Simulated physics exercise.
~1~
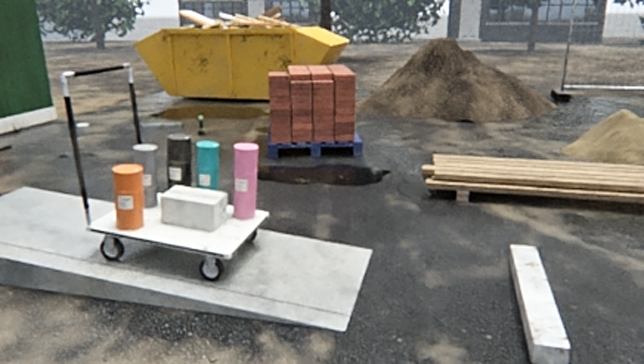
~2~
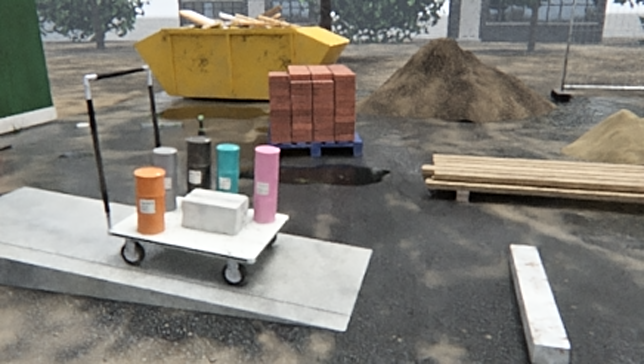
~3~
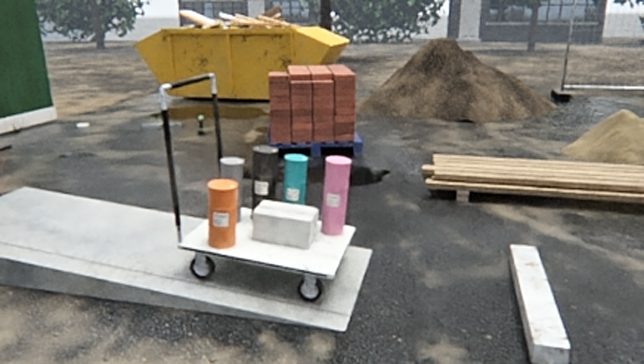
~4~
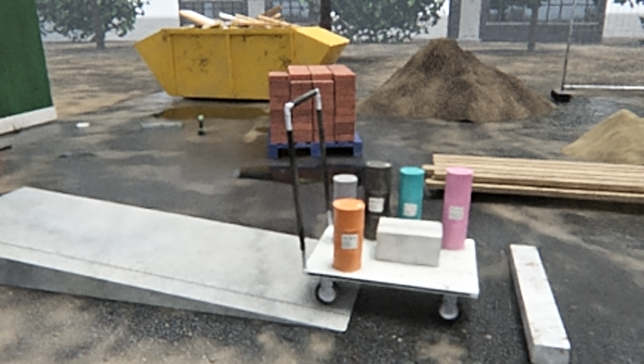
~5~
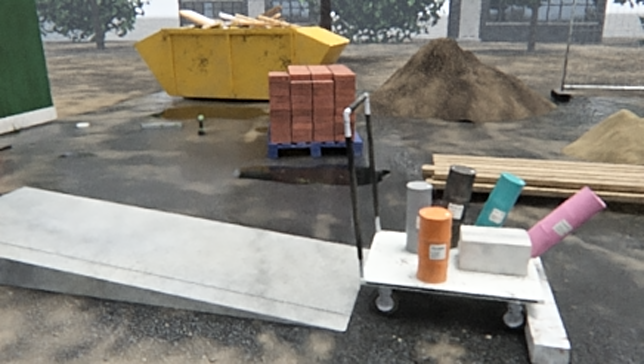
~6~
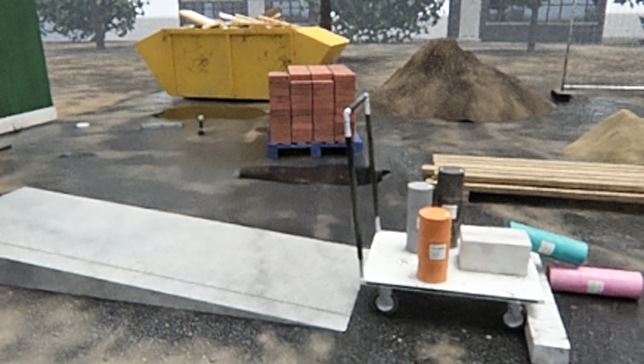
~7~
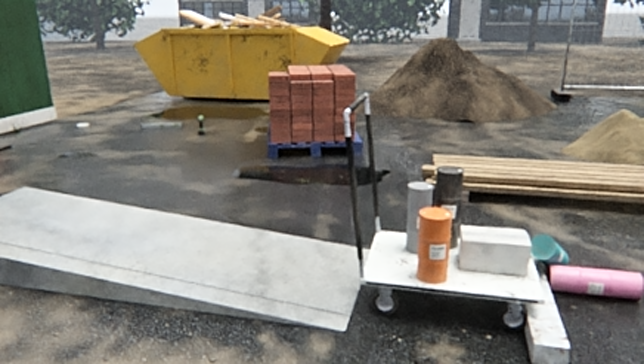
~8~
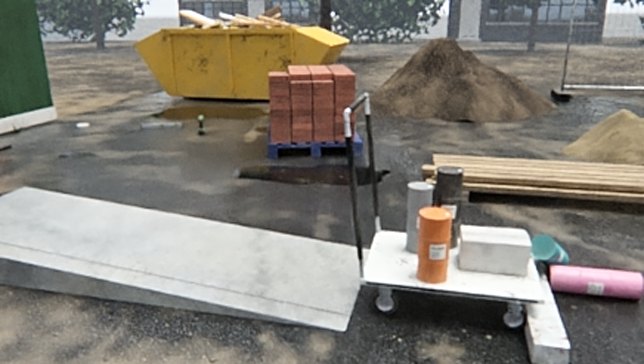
On a building site, a flat trolley carrying five canisters and a pale block rolls rightwards down a ramp and stops against a kerb, where the pink and turquoise canisters topple off onto the ground beyond, while the orange, black and grey canisters and the block stay aboard.
